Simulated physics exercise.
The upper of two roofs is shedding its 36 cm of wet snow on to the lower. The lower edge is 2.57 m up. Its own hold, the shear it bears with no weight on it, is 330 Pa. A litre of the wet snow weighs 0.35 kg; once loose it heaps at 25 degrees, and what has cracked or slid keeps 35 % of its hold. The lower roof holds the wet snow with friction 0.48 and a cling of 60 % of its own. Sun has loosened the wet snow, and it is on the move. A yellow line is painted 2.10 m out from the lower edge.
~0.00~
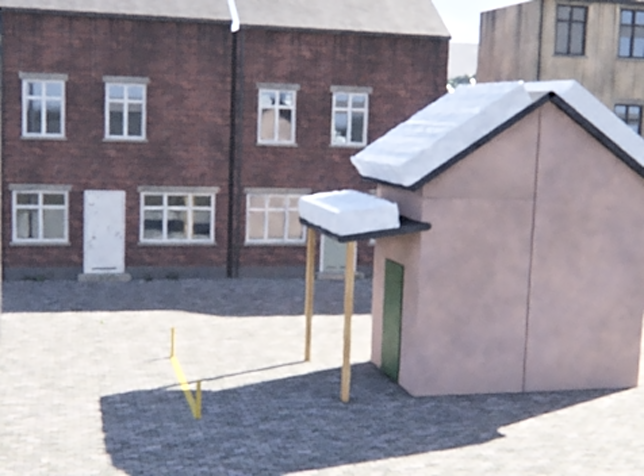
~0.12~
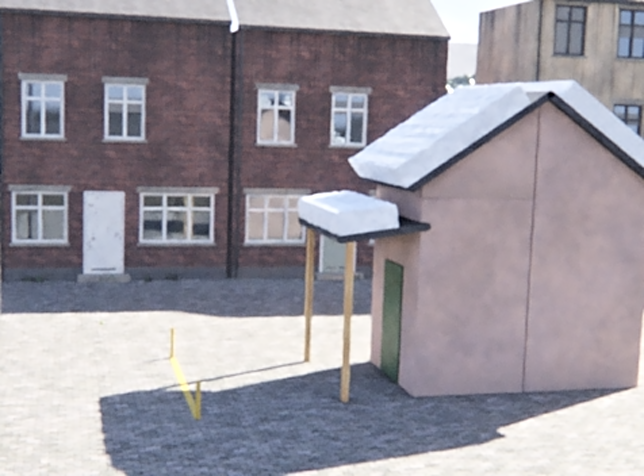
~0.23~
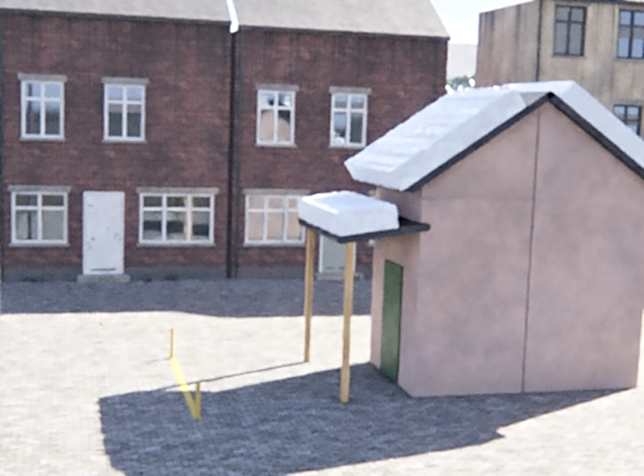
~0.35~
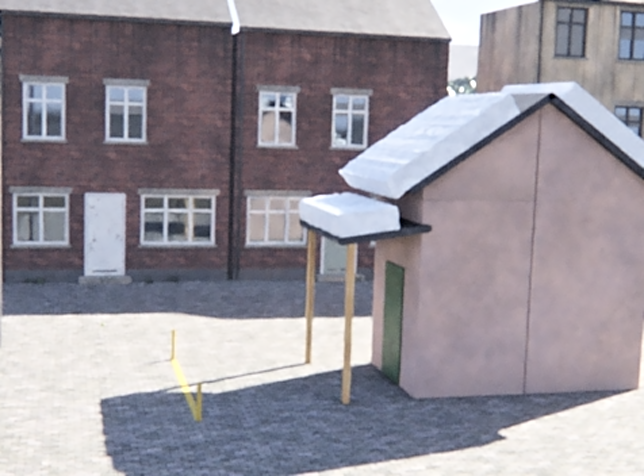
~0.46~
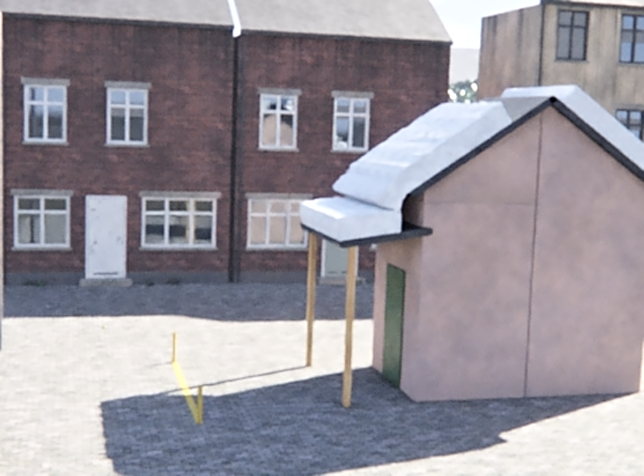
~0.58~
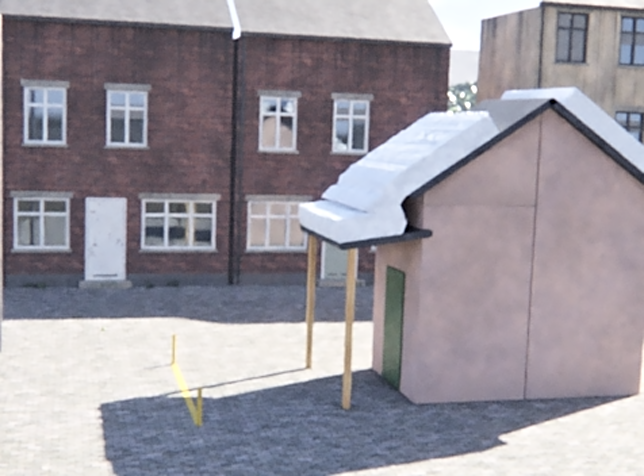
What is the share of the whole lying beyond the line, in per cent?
It comes to some 32 %.
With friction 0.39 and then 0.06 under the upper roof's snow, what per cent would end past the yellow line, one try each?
In turn about 18 %, 35 %.
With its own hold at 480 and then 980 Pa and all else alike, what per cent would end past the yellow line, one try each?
In turn about 30 %, 7 %.
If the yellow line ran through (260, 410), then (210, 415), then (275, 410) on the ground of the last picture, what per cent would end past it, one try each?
In turn about 55 %, 40 %, 60 %.
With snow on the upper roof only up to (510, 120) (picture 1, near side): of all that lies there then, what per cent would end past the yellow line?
Then about 20 %.
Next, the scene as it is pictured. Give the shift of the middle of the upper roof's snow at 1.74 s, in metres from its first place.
Roughly 4.0 m.
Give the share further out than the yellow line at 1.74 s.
Some 4 per cent.
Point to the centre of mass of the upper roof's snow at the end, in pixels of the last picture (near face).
At about (217, 374).
After 1.11 s, 4 % is below the lower edge and 0 % is past the line.
After 1.74 s, 65 % is below the lower edge and 4 % is past the line.
After 2.37 s, 75 % is below the lower edge and 31 % is past the line.
After 3.00 s, 75 % is below the lower edge and 32 % is past the line.
After 3.20 s, 75 % is below the lower edge and 32 % is past the line.
